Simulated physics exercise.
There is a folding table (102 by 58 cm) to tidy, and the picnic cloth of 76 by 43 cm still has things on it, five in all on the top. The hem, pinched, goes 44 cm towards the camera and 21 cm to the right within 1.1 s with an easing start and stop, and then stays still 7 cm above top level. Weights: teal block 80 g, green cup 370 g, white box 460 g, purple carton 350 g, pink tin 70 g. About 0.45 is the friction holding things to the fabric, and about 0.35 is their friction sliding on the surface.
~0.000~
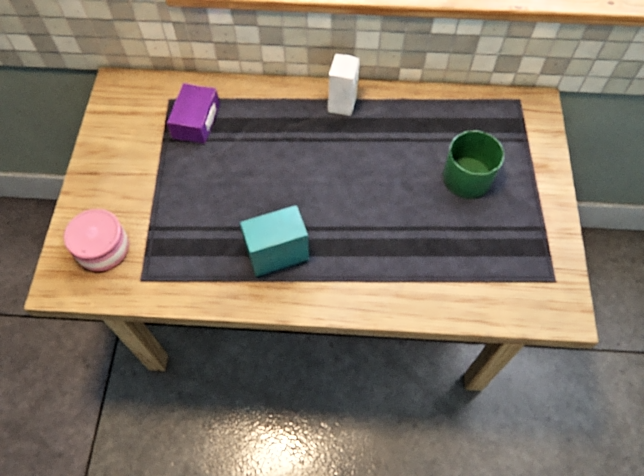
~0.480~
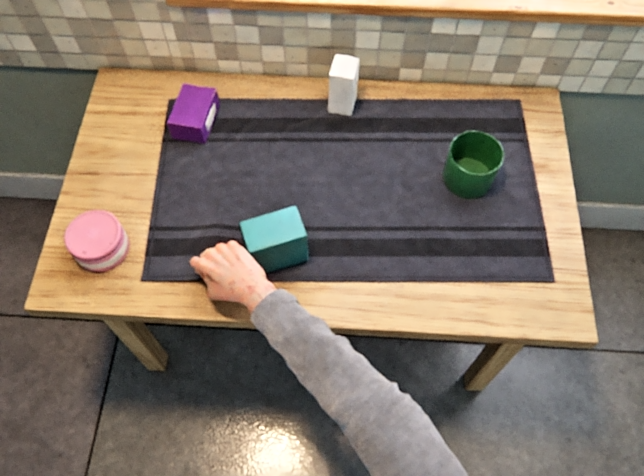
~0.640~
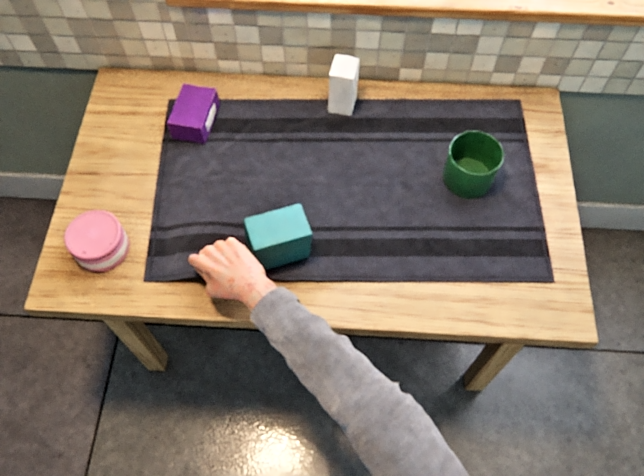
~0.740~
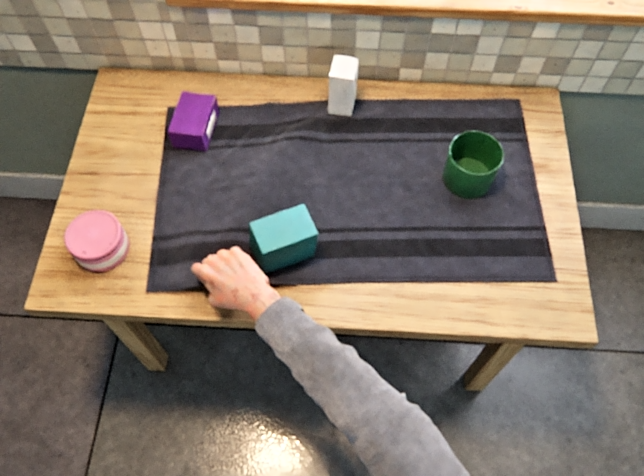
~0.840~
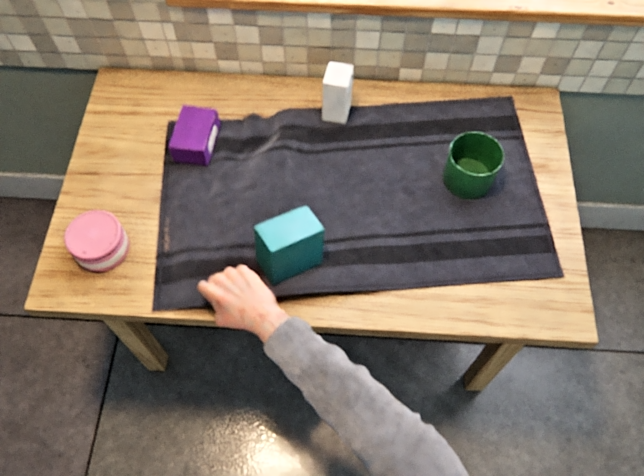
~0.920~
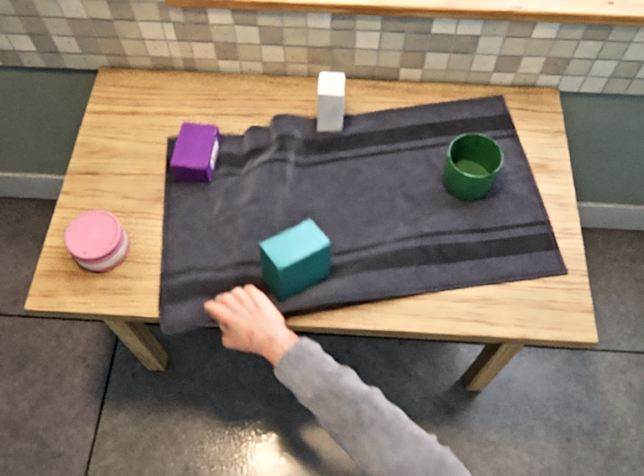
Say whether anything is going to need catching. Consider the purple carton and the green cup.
As I see it, the purple carton fails to stay up; the green cup fails to come off.
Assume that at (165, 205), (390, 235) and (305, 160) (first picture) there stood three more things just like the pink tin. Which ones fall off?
Off the top, off the top, off the top.
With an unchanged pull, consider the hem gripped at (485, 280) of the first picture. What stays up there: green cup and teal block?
Lab note: Green cup is gone from the top, teal block is gone from the top.
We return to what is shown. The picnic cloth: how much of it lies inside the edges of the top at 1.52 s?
Near 45 in a hundred.
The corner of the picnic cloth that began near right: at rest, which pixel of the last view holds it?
(573, 330), roughly.
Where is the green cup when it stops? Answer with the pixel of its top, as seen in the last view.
Resting point is at approximately (435, 269).
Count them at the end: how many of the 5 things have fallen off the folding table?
I make it 1.
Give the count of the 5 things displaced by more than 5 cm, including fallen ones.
Counted result: 4.
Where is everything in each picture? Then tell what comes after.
Purple carton (192, 105); green cup (477, 152); picnic cloth corners (140, 281) (520, 99) (556, 282), in the first frame.
Picnic cloth corners (520, 100) (555, 282); grip (208, 278), in the second frame.
Teal block (276, 225); picnic cloth corners (520, 100) (555, 282); grip (207, 275), in the third frame.
Purple carton (192, 113); teal block (281, 227); picnic cloth corners (520, 99) (557, 281); grip (210, 284), in the fourth frame.
Purple carton (193, 127); teal block (288, 232); white box (338, 74); picnic cloth corners (512, 96) (564, 277); grip (216, 302), in the fifth frame.
Purple carton (194, 144); green cup (476, 155); picnic cloth corners (503, 95) (568, 274); grip (223, 322), in the sixth frame.
After 1.1 s, 85 % of the picnic cloth is still over the top; purple carton 23 cm off its start, green cup 6 cm off its start, teal block 16 cm off its start.
After 1.3 s, 65 % of the picnic cloth is still over the top; purple carton 36 cm off its start, green cup 13 cm off its start, teal block 27 cm off its start.
After 1.5 s, 45 % of the picnic cloth is still over the top; purple carton 48 cm off its start at (219, 328), green cup 20 cm off its start at (440, 240), teal block 36 cm off its start at (346, 431).
After 1.7 s, 35 % of the picnic cloth is still over the top; purple carton over the edge, green cup 25 cm off its start, teal block 39 cm off its start.
After 3.3 s, 30 % of the picnic cloth is still over the top; purple carton over the edge, green cup 26 cm off its start at (435, 269), teal block 39 cm off its start at (353, 463), white box 16 cm off its start at (303, 122).
